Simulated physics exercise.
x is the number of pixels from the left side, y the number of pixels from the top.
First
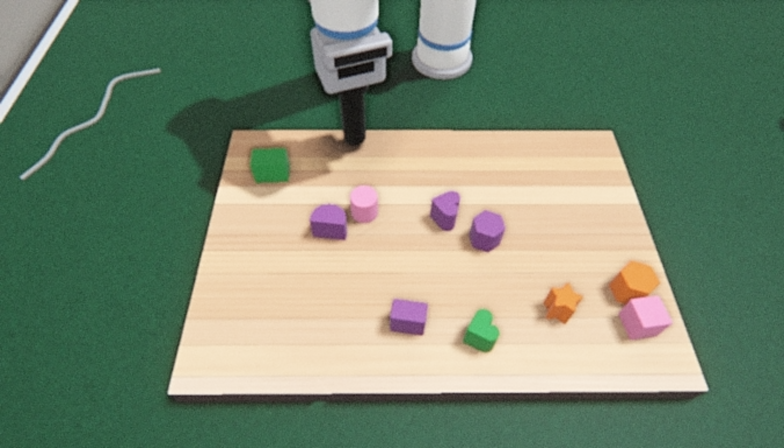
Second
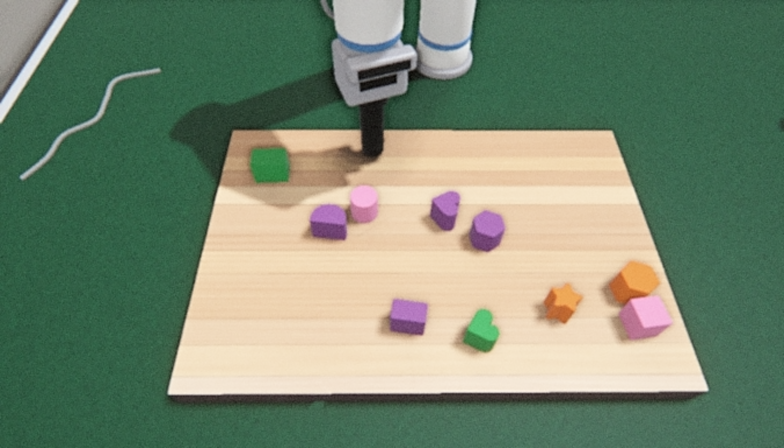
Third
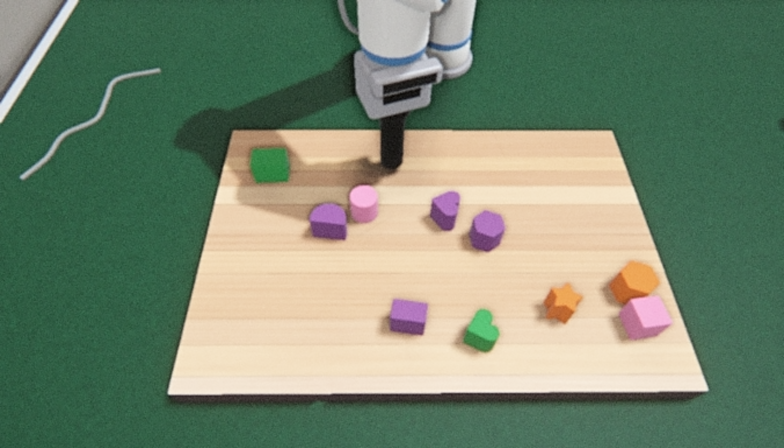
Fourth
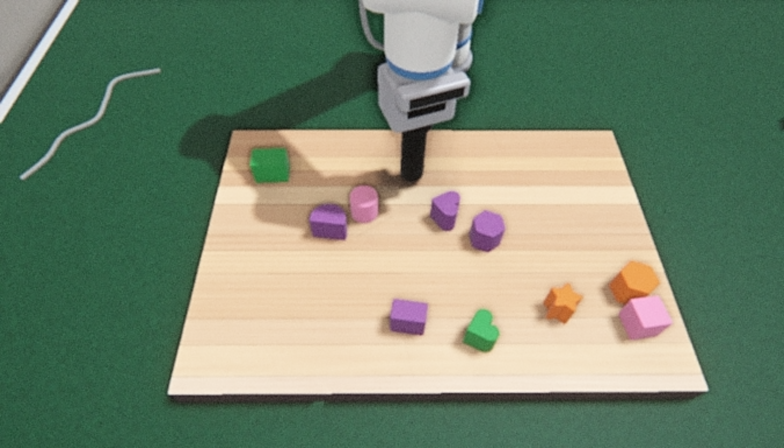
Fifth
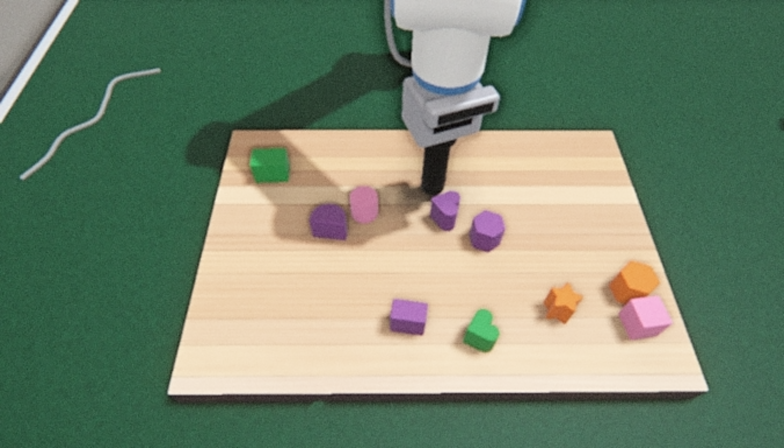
In this clip, a white robotic arm holding a black rod moves steadily right and toward the viewer over a wooden board of colored blocks, bringing the rod's lower end close to the purple heart-shaped block, while the blocks stay still.
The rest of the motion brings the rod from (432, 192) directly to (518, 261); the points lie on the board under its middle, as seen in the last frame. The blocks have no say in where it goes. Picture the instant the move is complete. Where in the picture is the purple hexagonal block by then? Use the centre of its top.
Roughly at (534, 271).
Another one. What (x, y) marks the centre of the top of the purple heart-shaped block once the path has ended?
At pixel (457, 220).
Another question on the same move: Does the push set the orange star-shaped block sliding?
No.
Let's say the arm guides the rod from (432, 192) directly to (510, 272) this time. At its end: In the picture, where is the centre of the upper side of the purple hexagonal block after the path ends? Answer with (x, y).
I think it will end close to (542, 249).
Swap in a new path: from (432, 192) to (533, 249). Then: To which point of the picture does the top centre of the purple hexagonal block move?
I expect it at (500, 237).
What follows on the original path. One third of the way, rod (460, 208); purple heart-shaped block (456, 216), turned 60° clockwise.
Two thirds of the way, rod (489, 231); purple heart-shaped block (457, 220), turned 70° clockwise; purple hexagonal block (508, 242), turned 15° clockwise.
At the end, rod (520, 256); purple heart-shaped block (457, 220), turned 70° clockwise; purple hexagonal block (534, 271), turned 40° clockwise; orange star-shaped block in place.
